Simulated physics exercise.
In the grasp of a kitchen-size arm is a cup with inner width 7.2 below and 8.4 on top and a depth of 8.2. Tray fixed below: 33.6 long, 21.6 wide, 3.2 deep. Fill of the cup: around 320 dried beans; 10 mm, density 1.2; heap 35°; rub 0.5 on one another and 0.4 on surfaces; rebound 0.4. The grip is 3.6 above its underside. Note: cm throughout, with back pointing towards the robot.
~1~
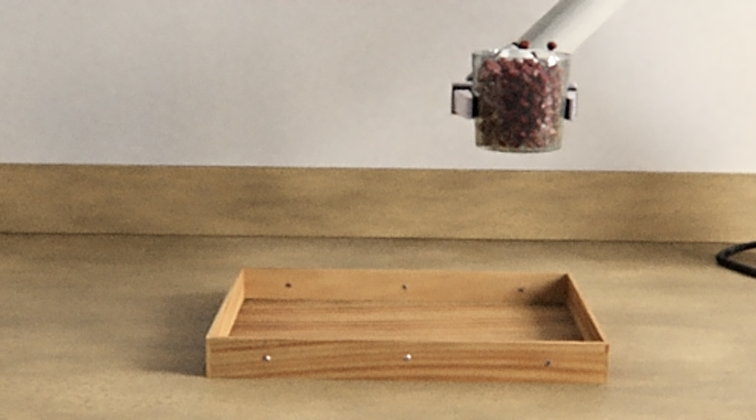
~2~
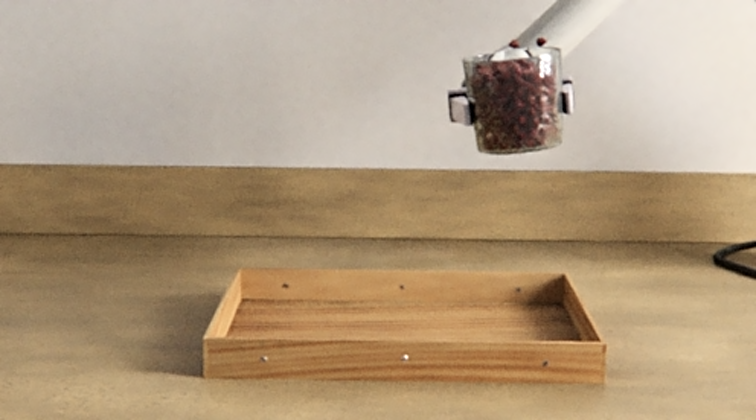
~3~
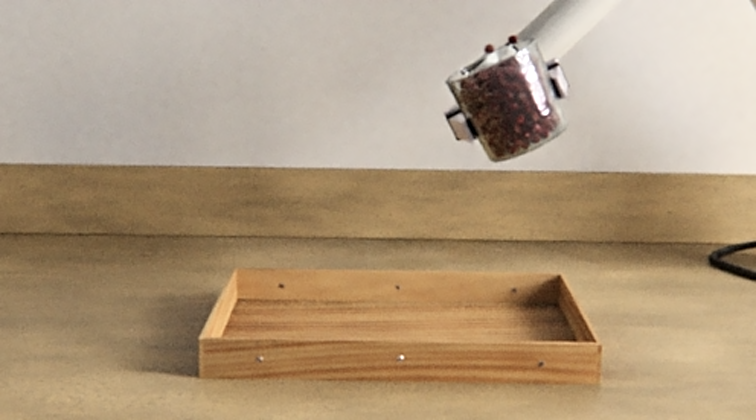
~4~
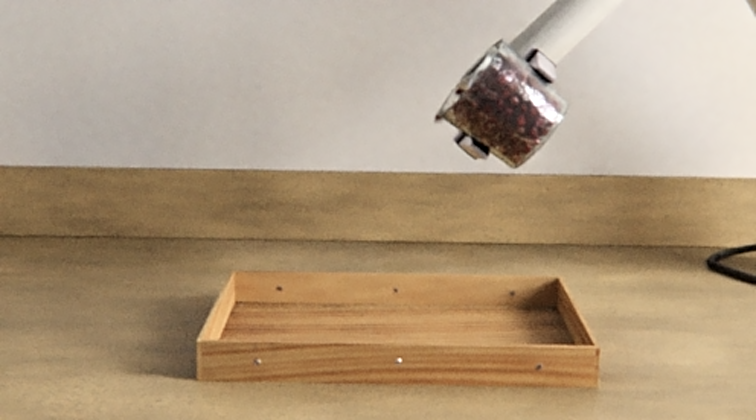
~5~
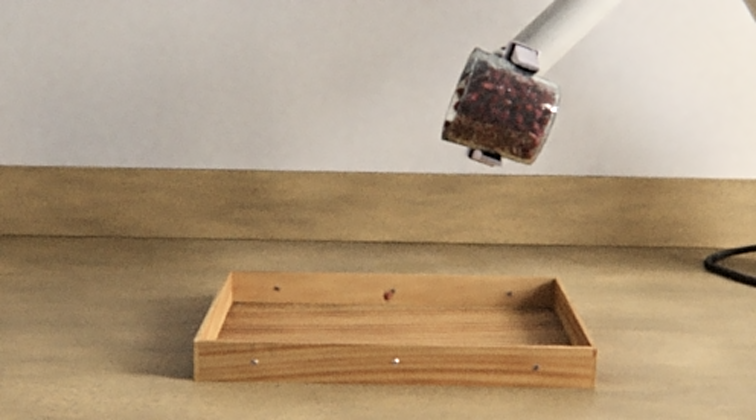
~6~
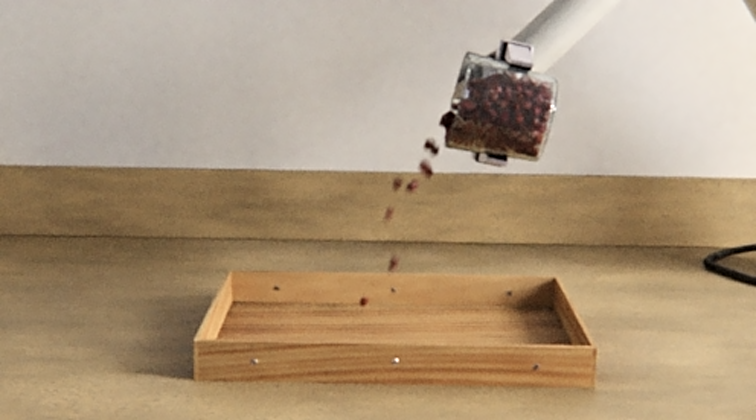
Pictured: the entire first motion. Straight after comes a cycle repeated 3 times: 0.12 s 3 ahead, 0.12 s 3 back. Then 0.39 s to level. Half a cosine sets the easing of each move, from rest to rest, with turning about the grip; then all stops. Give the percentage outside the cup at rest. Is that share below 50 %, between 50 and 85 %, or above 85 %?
The share is between 50 and 85 %.
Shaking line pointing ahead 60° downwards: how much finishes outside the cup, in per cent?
About 10 per cent.
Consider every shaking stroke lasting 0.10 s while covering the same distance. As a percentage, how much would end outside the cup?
I'd expect close to 70 per cent then.
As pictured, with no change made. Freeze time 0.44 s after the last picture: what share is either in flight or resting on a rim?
Logged share: Close to 9 per cent.
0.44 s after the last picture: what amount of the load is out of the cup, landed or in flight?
40 %.
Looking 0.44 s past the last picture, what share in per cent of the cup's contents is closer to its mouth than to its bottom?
Roughly 65 per cent.
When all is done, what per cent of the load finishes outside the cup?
I'd guess near 60 per cent.
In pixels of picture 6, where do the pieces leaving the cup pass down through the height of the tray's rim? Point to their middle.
Estimated centre around (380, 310) in pixels.
Then, 0.44 s later, tilted 78° forward, highest piece 23 above the table; 189 in the cup, 102 in the tray, 28 in flight or on a rim.
Then, 0.89 s later, tilted 47° forward, highest piece 23 above the table; 189 in the tray, 129 in the cup, 1 in flight or on a rim.
Then, 1.31 s later, level, highest piece 25 above the table; 190 in the tray, 129 in the cup.
Then, 2.36 s later, level, highest piece 25 above the table; 190 in the tray, 129 in the cup.
At rest, 190 in the tray, 129 in the cup. That is 60 % outside the cup.
